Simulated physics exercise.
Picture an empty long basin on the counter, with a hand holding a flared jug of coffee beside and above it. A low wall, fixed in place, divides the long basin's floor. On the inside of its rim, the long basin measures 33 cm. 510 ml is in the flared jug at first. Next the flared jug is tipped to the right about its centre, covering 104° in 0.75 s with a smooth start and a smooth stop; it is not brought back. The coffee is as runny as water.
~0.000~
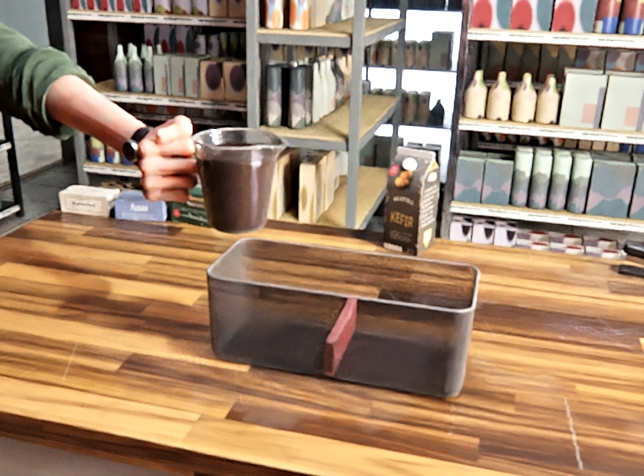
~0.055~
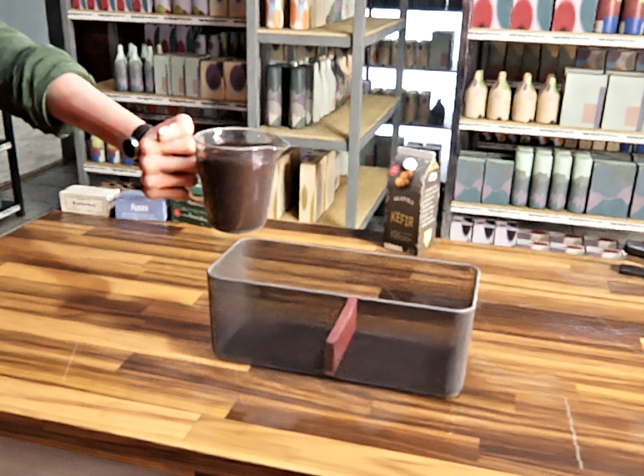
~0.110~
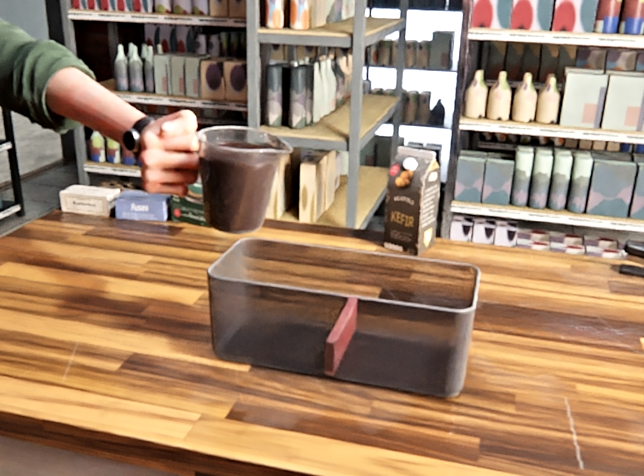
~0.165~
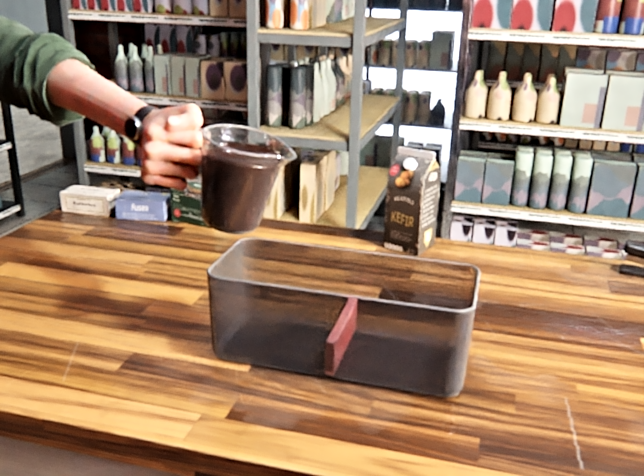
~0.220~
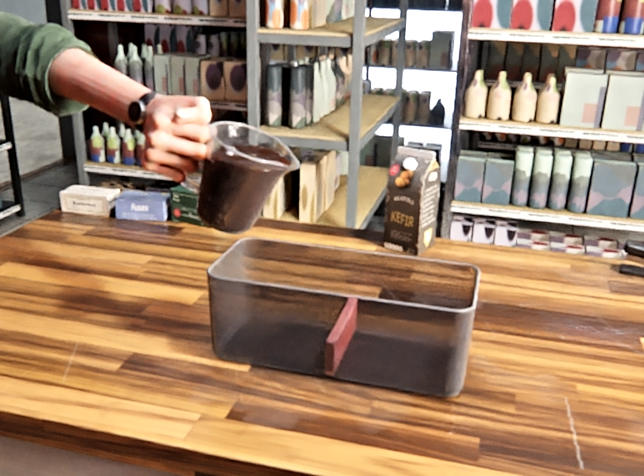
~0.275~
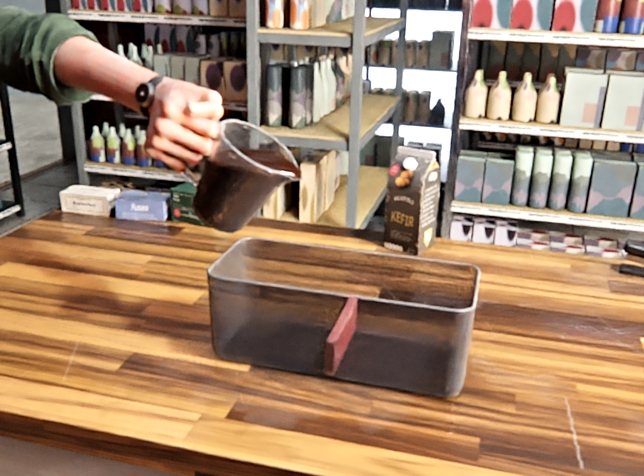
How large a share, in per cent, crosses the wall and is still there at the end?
A share of about 14 per cent.
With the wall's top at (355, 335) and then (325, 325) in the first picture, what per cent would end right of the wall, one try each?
10 in a hundred, followed by 50 in a hundred.
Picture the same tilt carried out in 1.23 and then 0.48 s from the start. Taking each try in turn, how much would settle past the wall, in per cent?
Near 20 in a hundred on the first go and near 10 in a hundred on the second.
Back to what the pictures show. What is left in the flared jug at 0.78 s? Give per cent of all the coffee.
Roughly 10 per cent.
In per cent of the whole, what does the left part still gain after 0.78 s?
I'd put it near 14 percent.
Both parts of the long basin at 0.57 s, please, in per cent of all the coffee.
18 per cent left and 10 right, roughly.
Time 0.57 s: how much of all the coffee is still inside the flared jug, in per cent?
Around 54 in a hundred.
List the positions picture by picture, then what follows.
The first picture shows tilt 0°; pouring edge (288, 144); surface from (203, 148) to (276, 155); the long basin's rim runs from (224, 256) to (476, 289); the wall's top is at (342, 320).
The second picture shows tilt 1°; pouring edge (289, 145); surface from (204, 147) to (276, 155).
The third picture shows tilt 5°; pouring edge (292, 150); surface from (206, 146) to (278, 157).
The fourth picture shows tilt 12°; pouring edge (296, 157); surface from (210, 147) to (283, 159).
The fifth picture shows tilt 21°; pouring edge (300, 167); surface from (212, 150) to (291, 161).
The sixth picture shows tilt 31°; pouring edge (302, 179); surface from (213, 159) to (298, 171); 1 per cent is over the edge.
Then, 0.57 s in, the tilt is 90° and 53 per cent is still to pour, 18 is left of the wall and 9 right of it.
Then, 0.78 s in, the tilt is 104° and 9 per cent is still to pour, 70 is left of the wall and 12 right of it.
Then, 1.01 s in, the tilt is 104° and 0 per cent is still to pour, 83 is left of the wall and 14 right of it.
Then, 1.25 s in, the tilt is 104° and 0 per cent is still to pour, 84 is left of the wall and 14 right of it.
Finally, 84 per cent lies left of the wall, 14 right of it and 2 outside.
